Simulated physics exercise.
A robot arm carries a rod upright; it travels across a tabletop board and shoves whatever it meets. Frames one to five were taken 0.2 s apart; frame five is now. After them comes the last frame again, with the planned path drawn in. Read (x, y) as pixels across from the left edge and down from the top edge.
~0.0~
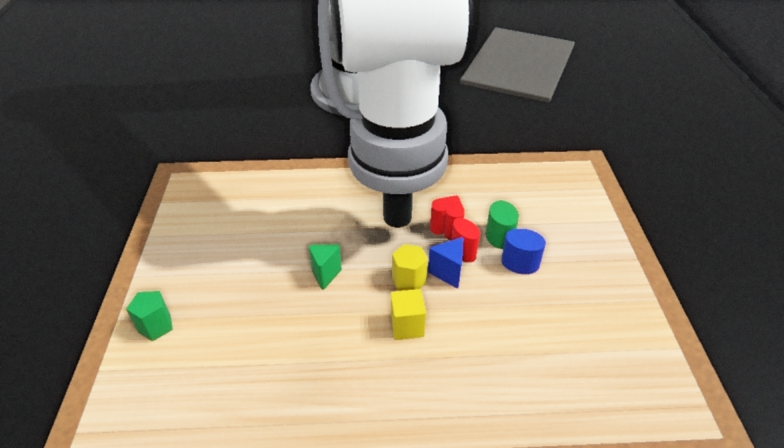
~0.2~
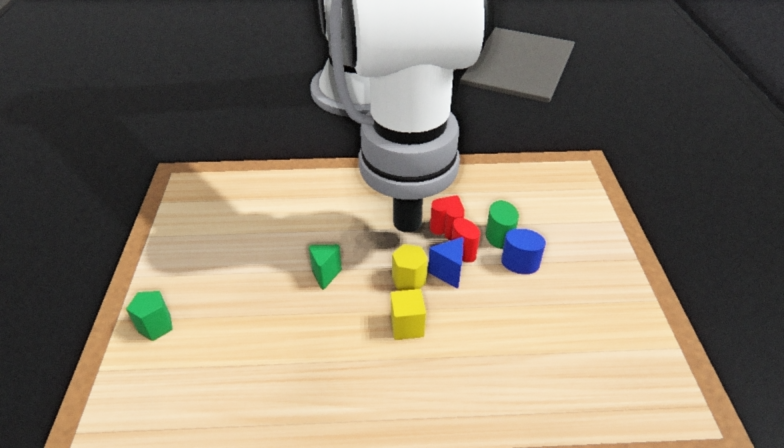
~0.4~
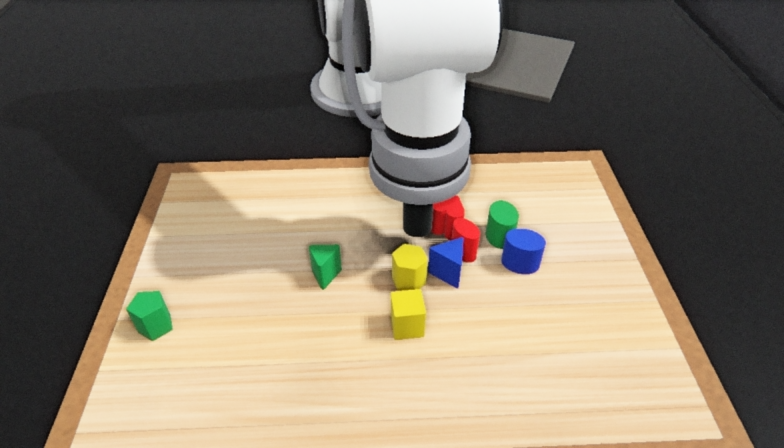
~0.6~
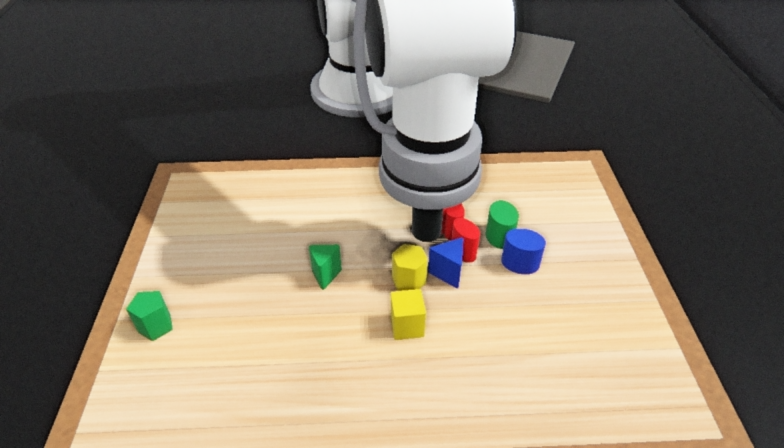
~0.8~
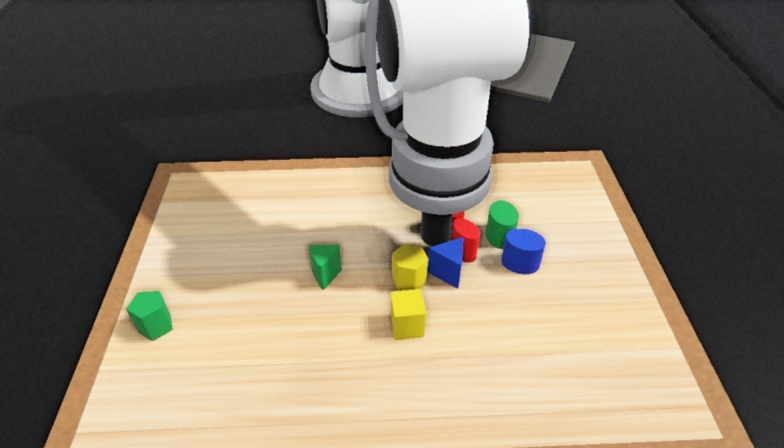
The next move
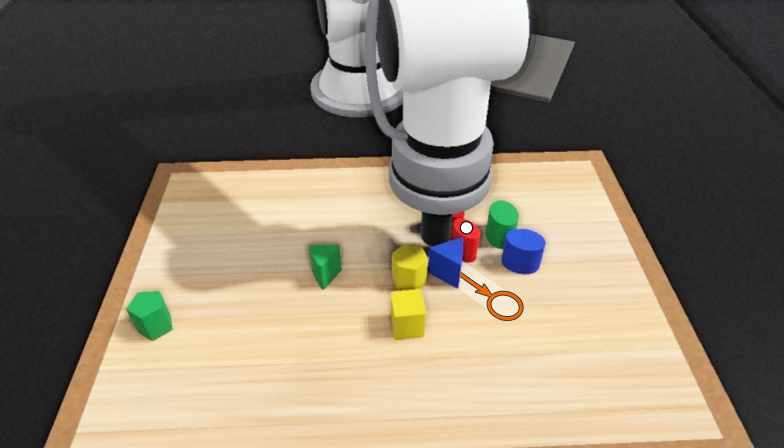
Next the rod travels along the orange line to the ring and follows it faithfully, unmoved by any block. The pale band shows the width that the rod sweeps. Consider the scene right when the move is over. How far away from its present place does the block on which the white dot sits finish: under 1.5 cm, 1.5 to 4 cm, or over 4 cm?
Short of 1.5 cm.
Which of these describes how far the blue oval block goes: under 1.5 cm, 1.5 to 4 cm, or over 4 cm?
Less than 1.5 cm.
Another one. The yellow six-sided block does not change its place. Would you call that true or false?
That claim is true.
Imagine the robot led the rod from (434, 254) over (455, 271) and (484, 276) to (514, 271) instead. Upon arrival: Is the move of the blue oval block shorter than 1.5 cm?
No - that is not the case.
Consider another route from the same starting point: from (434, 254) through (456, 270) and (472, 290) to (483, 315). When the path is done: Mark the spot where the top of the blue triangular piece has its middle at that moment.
Top centre: (500, 314).
Drawn move, from (434, 254) directly to (505, 306); the dot is on the red oval block.
The first path, step by step. One third of the way, rod (458, 255); blue triangular piece (468, 267), turned 20° clockwise; red oval block (471, 230), turned 30° anticlockwise.
Two thirds of the way, rod (482, 272); blue triangular piece (486, 286), turned 40° clockwise; red oval block (471, 230), turned 30° anticlockwise.
At the end, rod (509, 290); yellow six-sided block still; red heart-shaped block still; blue triangular piece (495, 299), turned 65° clockwise; red oval block (471, 230), turned 30° anticlockwise; blue oval block still.
